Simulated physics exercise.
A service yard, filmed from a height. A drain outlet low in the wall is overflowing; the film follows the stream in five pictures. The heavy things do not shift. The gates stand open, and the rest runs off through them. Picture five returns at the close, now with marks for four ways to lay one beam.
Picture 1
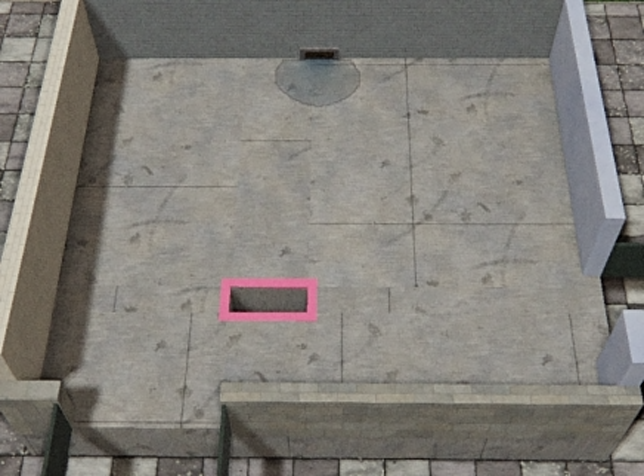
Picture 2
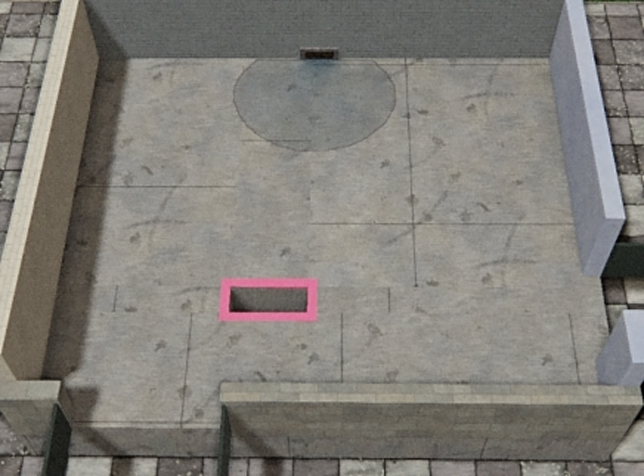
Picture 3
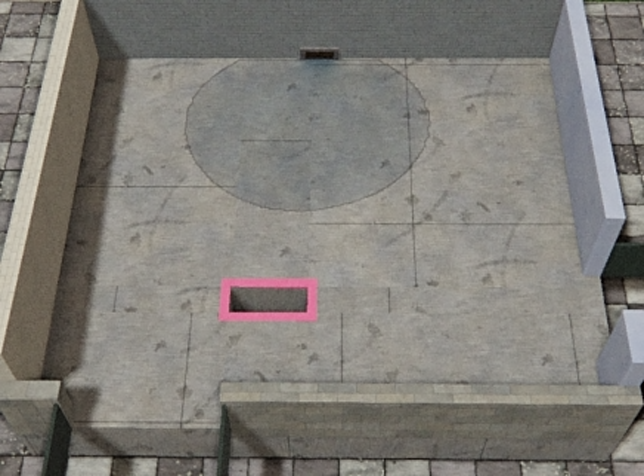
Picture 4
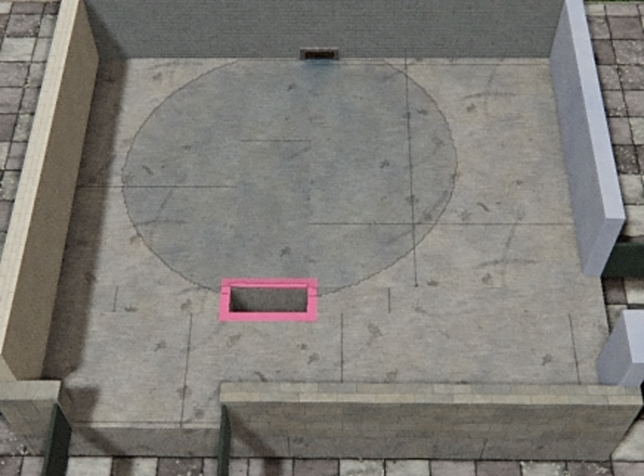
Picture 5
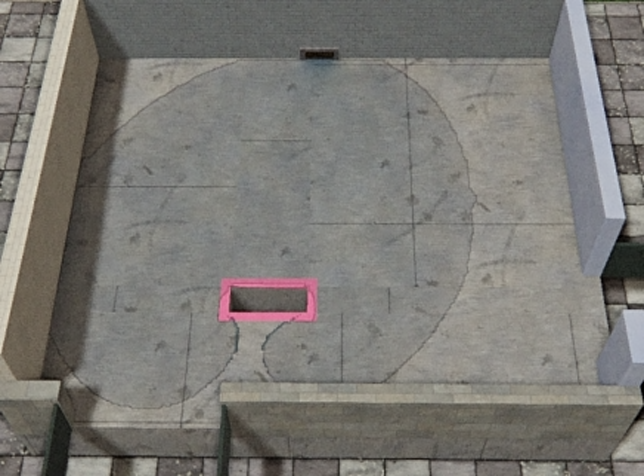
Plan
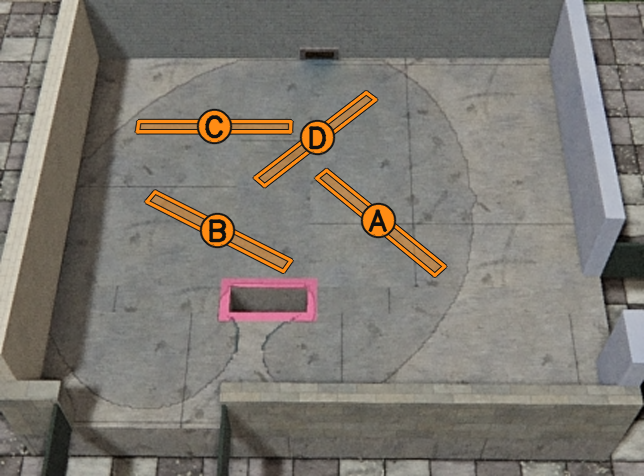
At the start, a small dark wet patch lies below an outlet in the back wall of a walled yard. It spreads steadily forward and sideways across the paving until it reaches the pink-edged gully, then extends around both sides of it toward the front wall and left corner.
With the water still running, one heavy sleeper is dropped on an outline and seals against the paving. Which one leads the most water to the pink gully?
Take C.
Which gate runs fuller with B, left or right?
More leaves on the left.
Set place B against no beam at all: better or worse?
It is worse.
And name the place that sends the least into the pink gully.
The answer is D.
On the marked copy, A from (321, 174) to (439, 270); B from (150, 196) to (287, 265); C from (138, 126) to (290, 126); D from (260, 181) to (370, 96).
With A, about 16 % of the stream runs into the pink gully, about 83 % out by the gates.
With B, about 18 % of the stream runs into the pink gully, about 79 % out by the gates.
With C, about 25 % of the stream runs into the pink gully, about 74 % out by the gates.
With D, about 9 % of the stream runs into the pink gully, about 89 % out by the gates.
